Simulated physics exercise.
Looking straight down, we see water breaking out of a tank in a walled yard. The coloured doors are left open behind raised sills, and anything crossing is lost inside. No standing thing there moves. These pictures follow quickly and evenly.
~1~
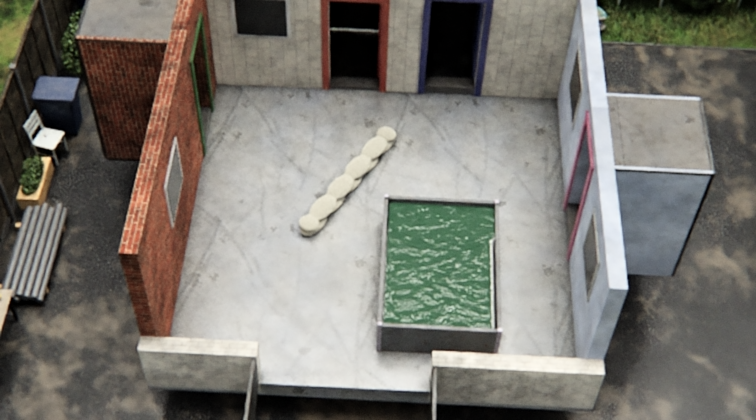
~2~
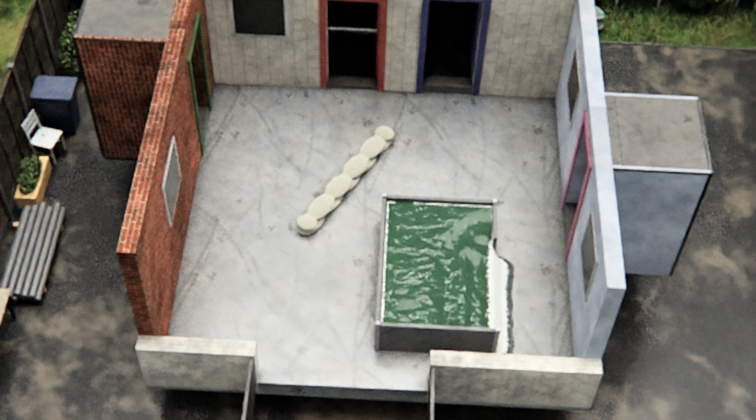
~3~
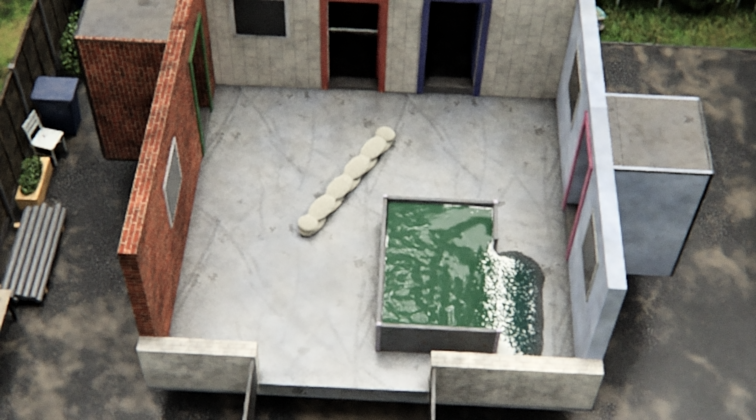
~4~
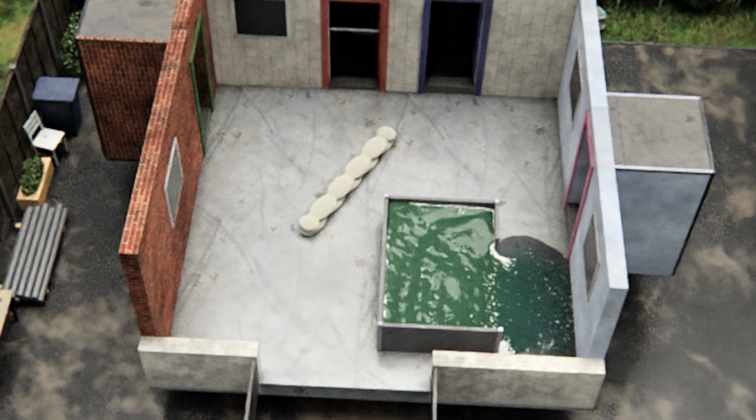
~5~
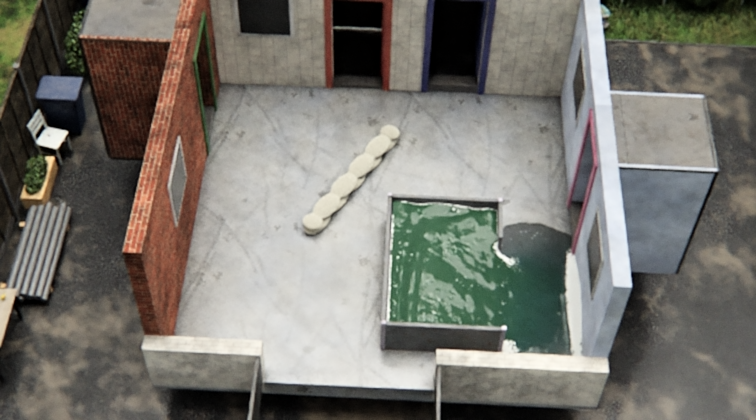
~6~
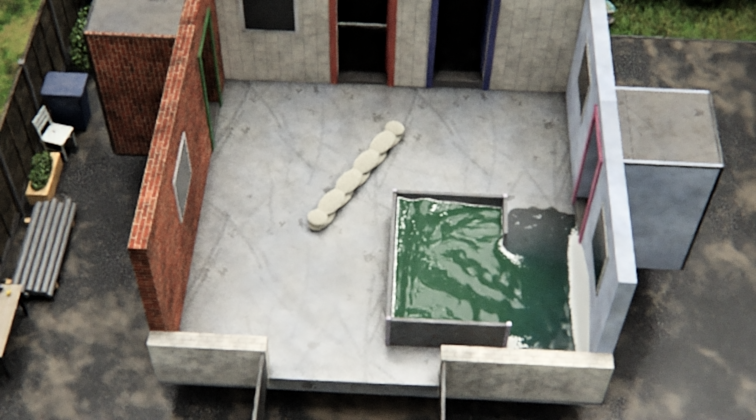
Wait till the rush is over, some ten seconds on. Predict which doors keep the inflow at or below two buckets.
Result: The pink door lets in little enough there. The red door lets in little enough there. The green door lets in little enough there. The blue door lets in little enough there.
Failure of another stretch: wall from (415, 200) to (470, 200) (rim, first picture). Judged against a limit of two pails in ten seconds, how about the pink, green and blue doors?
With the breach there, the pink door stays within limits, the green door stays within limits and the blue door overshoots.
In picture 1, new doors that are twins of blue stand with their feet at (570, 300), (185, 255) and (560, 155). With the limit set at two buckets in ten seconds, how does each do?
The first new doorway tops it, the second comes up short, the third comes up short.
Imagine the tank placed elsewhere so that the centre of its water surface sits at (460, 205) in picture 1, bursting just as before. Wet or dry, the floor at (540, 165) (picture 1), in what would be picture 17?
My call for that spot: Swamped.
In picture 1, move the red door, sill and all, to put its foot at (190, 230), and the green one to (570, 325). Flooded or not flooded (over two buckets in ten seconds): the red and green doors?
As I see it, the red door stays within the limit and the green door tops the limit.
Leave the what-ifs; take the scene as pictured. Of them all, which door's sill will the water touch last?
I'd go with the green-painted one.
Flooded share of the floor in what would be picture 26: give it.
Roughly 50 per cent.
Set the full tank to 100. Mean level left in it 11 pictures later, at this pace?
About 42 %.
A moment on, water covers 15 % of the floor; the pink door wet at the sill, nothing in, the red door not reached, the green door not reached, the blue door not reached.
Next, water covers 30 % of the floor; the pink door wet at the sill, nothing in, the red door not reached, the green door not reached, the blue door not reached.
Then, water covers 50 % of the floor; the pink door wet at the sill, nothing in, the red door wet at the sill, nothing in, the green door not reached, the blue door wet at the sill, nothing in.
Later, water covers 75 % of the floor; the pink door wet at the sill, nothing in, the red door wet at the sill, nothing in, the green door wet at the sill, nothing in, the blue door wet at the sill, nothing in.
In the end, water covers 95 % of the floor; the pink door wet at the sill, nothing in, the red door wet at the sill, nothing in, the green door wet at the sill, nothing in, the blue door wet at the sill, nothing in.
